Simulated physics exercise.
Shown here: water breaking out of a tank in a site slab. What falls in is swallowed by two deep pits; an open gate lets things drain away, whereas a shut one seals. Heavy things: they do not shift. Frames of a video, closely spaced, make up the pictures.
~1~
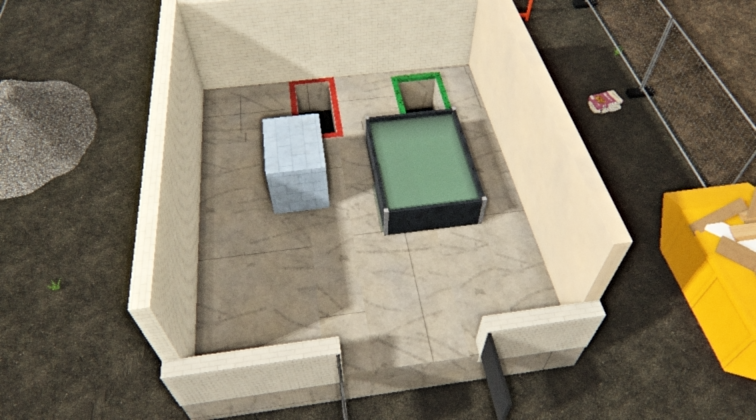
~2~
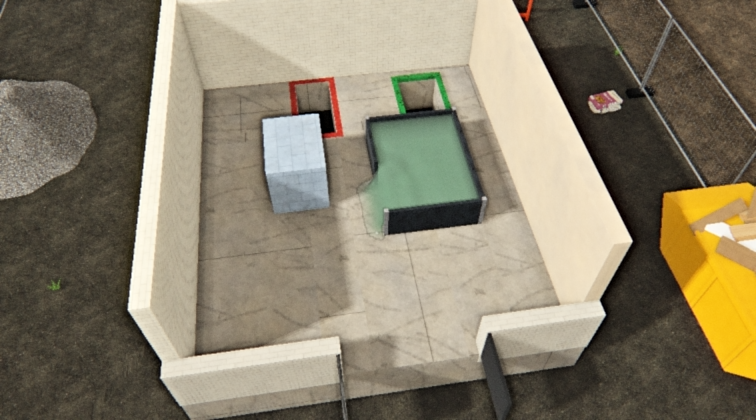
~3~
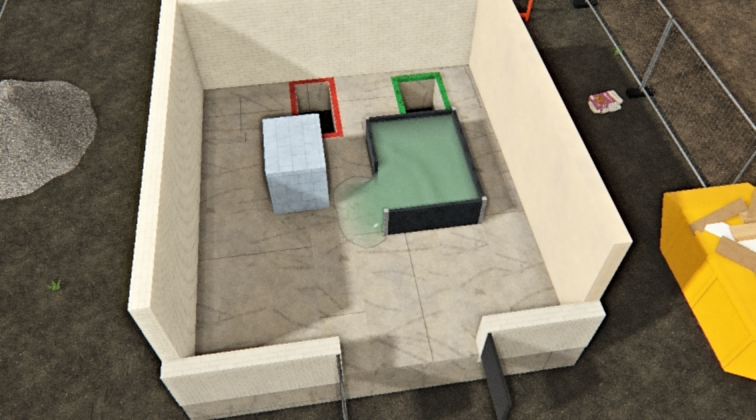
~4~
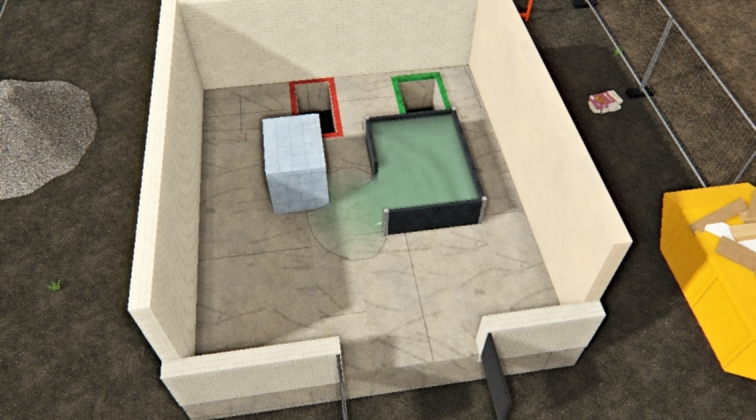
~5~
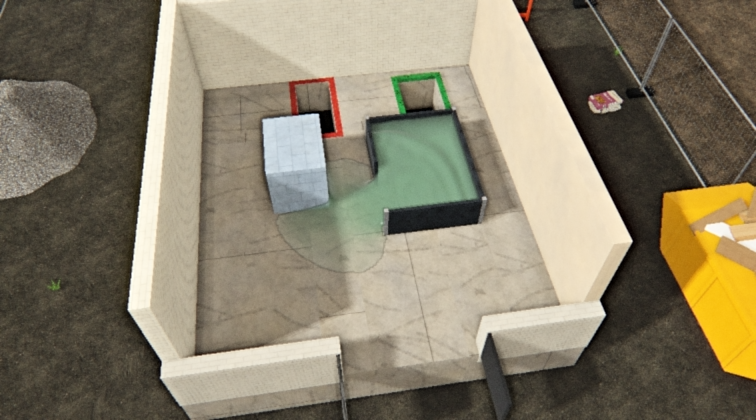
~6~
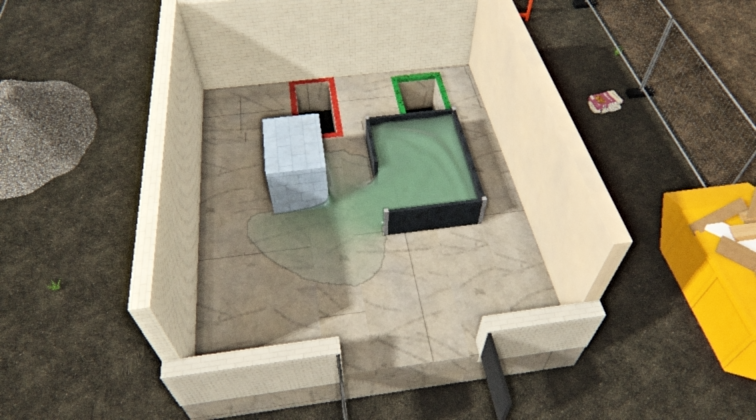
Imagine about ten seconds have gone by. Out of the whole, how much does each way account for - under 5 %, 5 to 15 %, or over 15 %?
Outcome: The gate will likely win a middling part of five to fifteen per cent; the red pit will likely win a major part beyond fifteen per cent; the green pit will likely win a minor part below five per cent.
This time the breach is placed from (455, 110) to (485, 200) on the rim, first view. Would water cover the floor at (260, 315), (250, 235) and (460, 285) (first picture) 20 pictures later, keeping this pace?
Taking them in order, I'd say not reached, not reached and swamped.
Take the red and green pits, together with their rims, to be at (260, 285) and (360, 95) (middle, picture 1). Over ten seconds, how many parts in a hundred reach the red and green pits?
Of the total, the red pit holds 50 per cent and the green pit 4 per cent.
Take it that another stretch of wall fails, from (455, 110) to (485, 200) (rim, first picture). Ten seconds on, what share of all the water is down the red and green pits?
Red about 10 %, green about 20 %.
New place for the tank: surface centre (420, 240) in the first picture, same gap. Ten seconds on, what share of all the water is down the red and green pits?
Within ten seconds the red pit collects 30 percent of the total and the green pit 0 percent.
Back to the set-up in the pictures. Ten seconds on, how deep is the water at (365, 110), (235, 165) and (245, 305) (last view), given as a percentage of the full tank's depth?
The three come to near 4, 6 and 10 per cent respectively.
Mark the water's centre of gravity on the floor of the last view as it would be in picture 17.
Near (356, 214) in the last view.
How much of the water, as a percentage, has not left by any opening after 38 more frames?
I'd put it near 88 %.
A moment on, water covers 25 % of the floor; the gate 0 %, the red pit 1 %, the green pit 0 %.
Next, water covers 40 % of the floor; the gate 0 %, the red pit 2 %, the green pit 0 %.
Then, water covers 50 % of the floor; the gate 0 %, the red pit 4 %, the green pit 0 %.
Later, water covers 85 % of the floor; the gate 3 %, the red pit 9 %, the green pit 0 %.
In the end, water covers 95 % of the floor; the gate 7 %, the red pit 19 %, the green pit 0 %.
